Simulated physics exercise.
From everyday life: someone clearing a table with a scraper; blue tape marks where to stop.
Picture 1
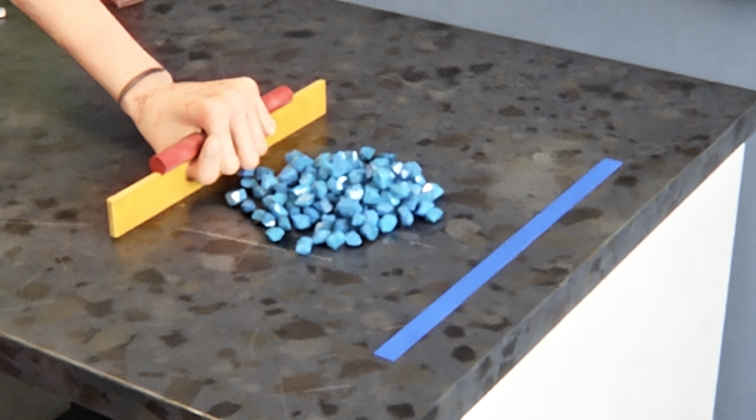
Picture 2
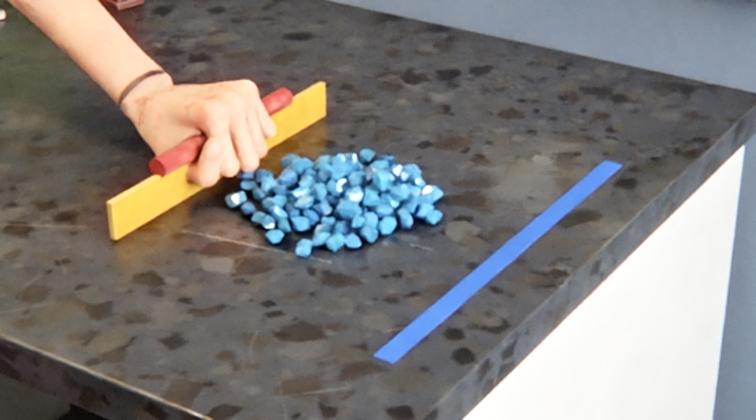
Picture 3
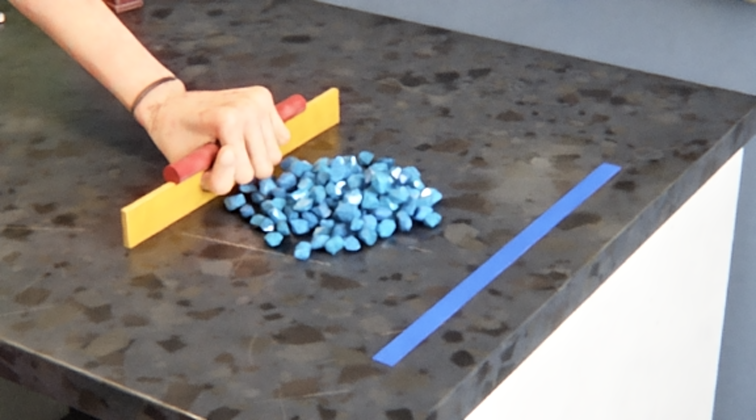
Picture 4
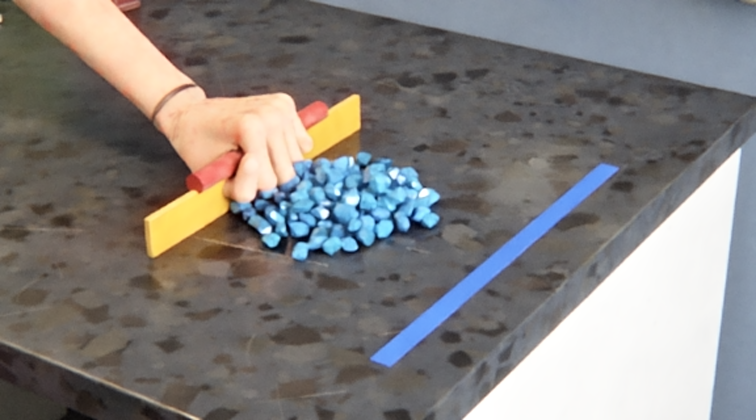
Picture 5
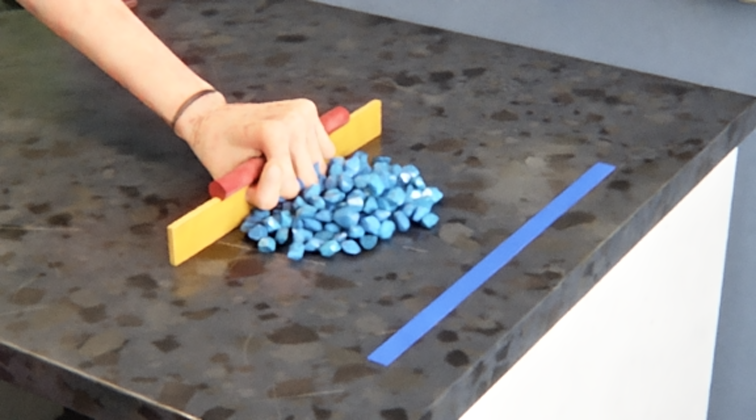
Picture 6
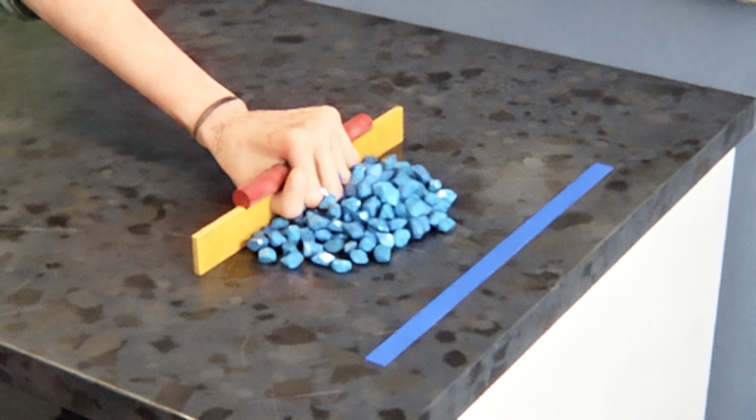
A hand gripping a yellow scraper by its red handle rested behind a pile of blue stones on a dark speckled counter, then pushed them a short way right, toward a strip of blue tape.
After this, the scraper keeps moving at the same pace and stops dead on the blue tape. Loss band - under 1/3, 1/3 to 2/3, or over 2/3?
1/3 to 2/3.
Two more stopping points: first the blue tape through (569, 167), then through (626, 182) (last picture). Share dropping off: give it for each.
First close to 30 percent, then close to 90 percent.
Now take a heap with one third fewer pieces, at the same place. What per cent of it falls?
About 40 %.
Just after the last frame, scraper still moving, near (407, 194); heap all on the table, its front near (545, 253).
A moment on, scraper stopped at the blue tape; heap roughly a third over the edge.
Further on, scraper stopped at the blue tape; heap roughly half over the edge.
When it is over, scraper stopped at the blue tape; heap roughly half over the edge.
